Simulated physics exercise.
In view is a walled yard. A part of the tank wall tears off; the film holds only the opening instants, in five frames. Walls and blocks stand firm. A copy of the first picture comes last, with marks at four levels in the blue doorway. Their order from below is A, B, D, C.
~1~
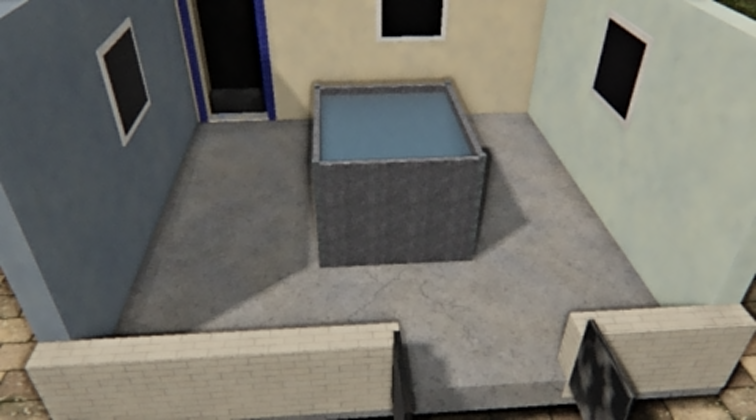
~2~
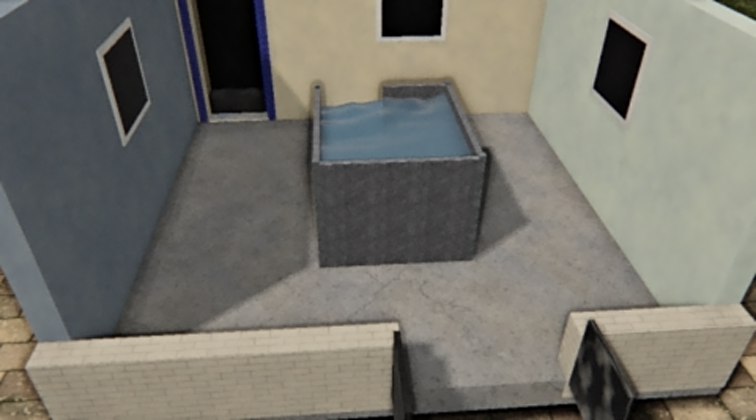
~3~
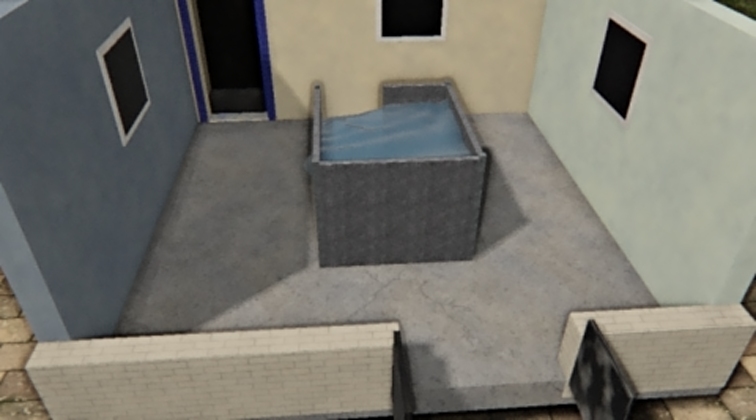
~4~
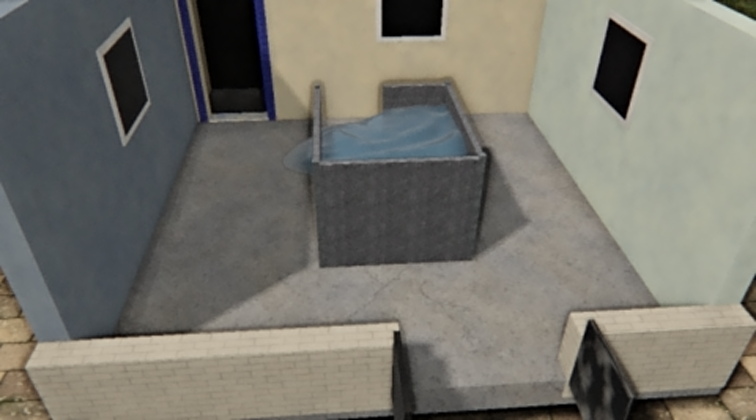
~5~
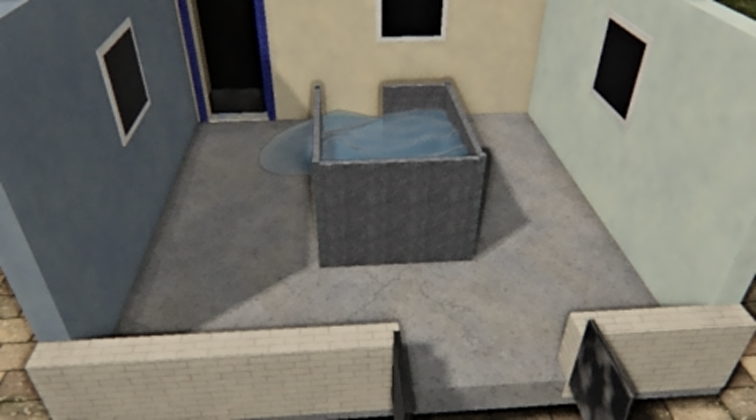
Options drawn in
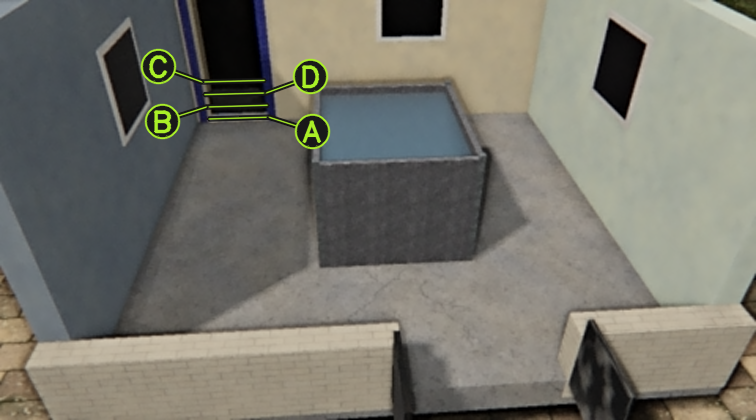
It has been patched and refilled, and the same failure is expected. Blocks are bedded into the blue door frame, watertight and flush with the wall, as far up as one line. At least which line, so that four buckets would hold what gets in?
Take D.
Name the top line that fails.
B.
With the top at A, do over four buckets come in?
Yes, it does.
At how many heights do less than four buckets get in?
Two.
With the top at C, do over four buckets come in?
No, that is safe.
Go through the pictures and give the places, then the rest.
Water in the tank at rest, its middle at (390, 125); foot of the blue doorway at (239, 121); open gate at (486, 313), in the first frame.
Water covers 1 % of the ground, its front hidden from here, in the second frame.
Water covers 4 % of the ground, its front hidden from here, in the third frame.
Water covers 8 % of the ground, its front hidden from here, in the fourth frame.
Front seen at (271, 146), 14 % of the ground wet, in the fifth frame.
On the marked copy, A at (238, 118); B at (237, 106); C at (233, 81); D at (235, 93); from the bottom up A, B, D, C.
For line A, dozens of bucketfuls pour in.
For line B, about 11 bucketfuls get in.
For line C, a splash gets over, under a bucket.
For line D, a bucket or two gets in.
